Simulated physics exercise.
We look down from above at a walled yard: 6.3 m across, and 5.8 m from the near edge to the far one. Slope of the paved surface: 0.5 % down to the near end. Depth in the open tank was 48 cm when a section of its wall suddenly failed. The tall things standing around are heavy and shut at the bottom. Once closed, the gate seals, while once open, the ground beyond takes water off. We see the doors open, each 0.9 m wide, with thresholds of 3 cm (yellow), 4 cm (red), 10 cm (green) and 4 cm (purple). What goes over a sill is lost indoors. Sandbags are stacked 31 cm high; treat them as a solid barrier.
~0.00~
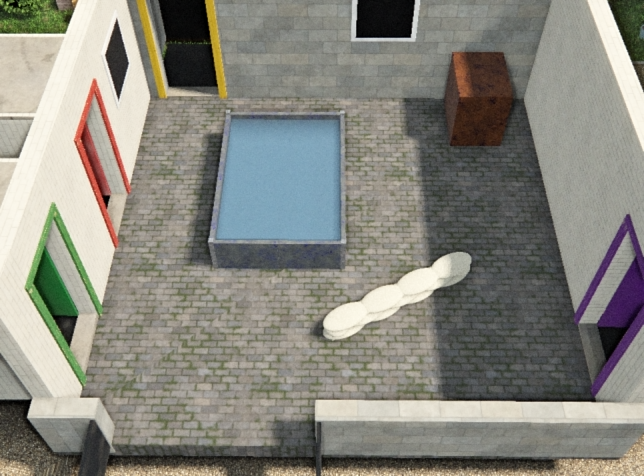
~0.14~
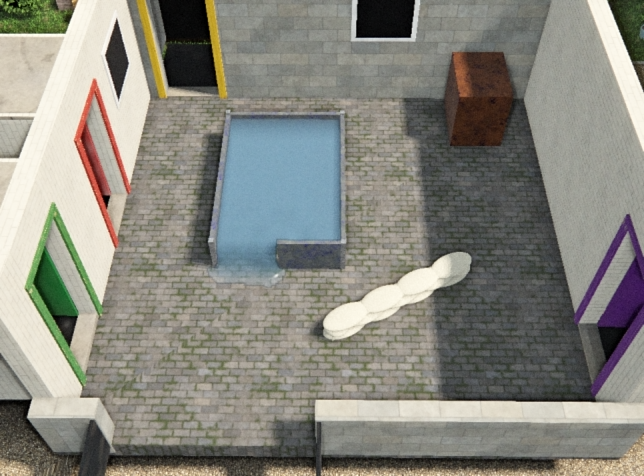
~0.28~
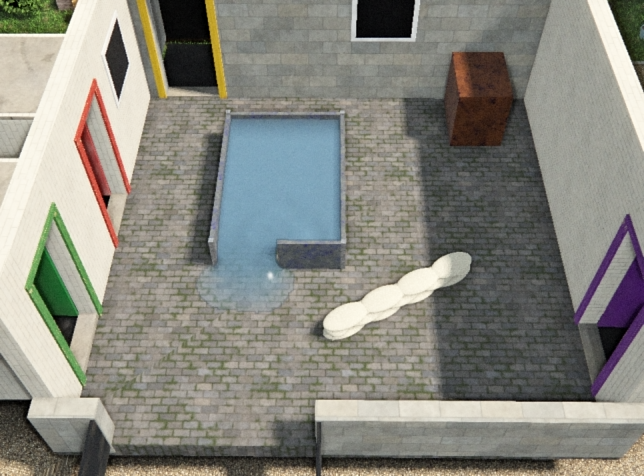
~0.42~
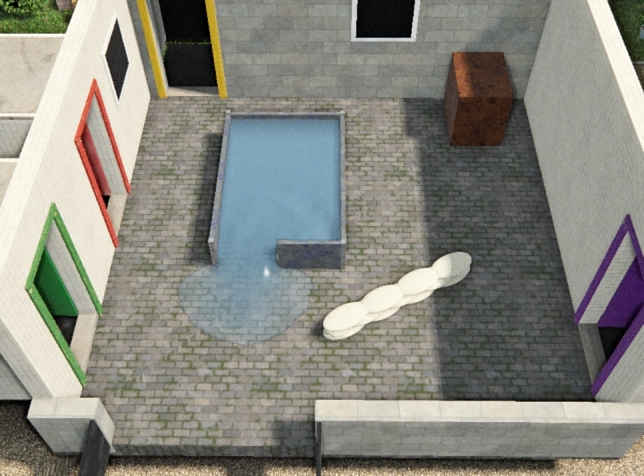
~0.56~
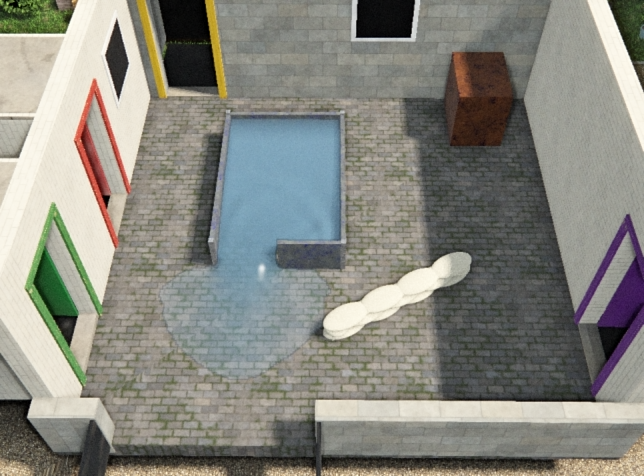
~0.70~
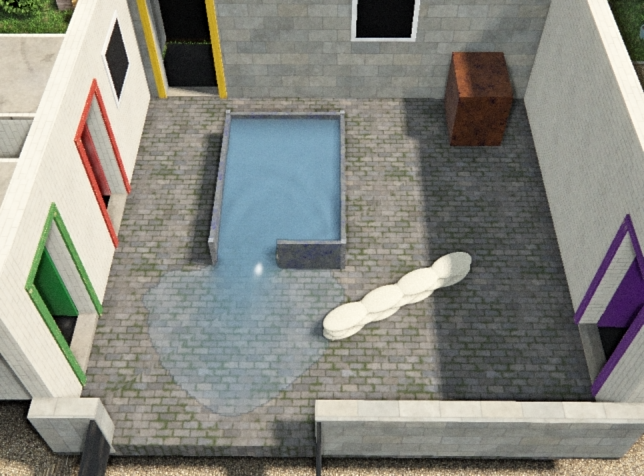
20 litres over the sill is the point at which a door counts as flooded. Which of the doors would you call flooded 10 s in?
I would call the yellow door not flooded; I would call the red door not flooded; I would call the green door not flooded; I would call the purple door not flooded.
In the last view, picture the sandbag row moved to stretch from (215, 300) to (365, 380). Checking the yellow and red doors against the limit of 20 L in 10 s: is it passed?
Result: Yellow door inside the limit; red door inside the limit.
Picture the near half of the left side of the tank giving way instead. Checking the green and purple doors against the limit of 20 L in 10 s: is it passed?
Green short, purple short.
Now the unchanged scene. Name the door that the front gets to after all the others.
The yellow one.
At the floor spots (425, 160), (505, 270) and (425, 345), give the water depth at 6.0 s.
Spot by spot: Some 0, 0, then 1 cm.
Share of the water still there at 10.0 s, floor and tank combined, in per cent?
46 %.
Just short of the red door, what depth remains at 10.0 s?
Roughly 1.5 centimetres.
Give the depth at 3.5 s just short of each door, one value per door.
Depths: Yellow door 0 cm, red door 0 cm, green door 11 cm, purple door 0 cm.
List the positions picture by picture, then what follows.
The open tank at (282, 177) is whole and still, 48 cm deep, in the first picture.
Water pours out at (248, 259) and has run 0.5 m, to (214, 273); typically 5 cm deep outside, 48 cm at the open tank's back, in the second picture.
The front is at (264, 306), 0.7 m from the gap at (248, 259); 0.6 m2 of floor is under water; 48 cm left at the back of the open tank, in the third picture.
Water pours out at (248, 259) and has run 1.2 m, to (253, 338); typically 5 cm deep outside, 48 cm at the open tank's back, in the fourth picture.
The front is at (231, 371), 1.6 m from the gap at (248, 259); 2.1 m2 of floor is under water; 48 cm left at the back of the open tank, in the fifth picture.
Water pours out at (248, 259) and has run 2.1 m, to a hidden place; typically 4 cm deep outside, 48 cm at the open tank's back, in the sixth picture.
After 1.4 s water covers 20 % of the floor and is deepest (26 cm) near (240, 277); yellow door not reached, red door not reached, green door not reached, purple door not reached.
After 2.2 s water covers 25 % of the floor and is deepest (24 cm) near (240, 277); yellow door not reached, red door not reached, green door 9 cm at the sill, 1 L in, purple door not reached.
After 3.5 s water covers 30 % of the floor and is deepest (17 cm) near (75, 424); yellow door not reached, red door not reached, green door 11 cm at the sill, 4 L in, purple door not reached.
After 6.0 s water covers 35 % of the floor and is deepest (13 cm) near (240, 277); yellow door not reached, red door 2 cm at the sill, 0 L in, green door 8 cm at the sill, 7 L in, purple door 4 cm at the sill, 1 L in.
After 10.0 s water covers 55 % of the floor and is deepest (8 cm) near (240, 277); yellow door 1 cm at the sill, 0 L in, red door 2 cm at the sill, 0 L in, green door 5 cm at the sill, 7 L in, purple door 3 cm at the sill, 1 L in.
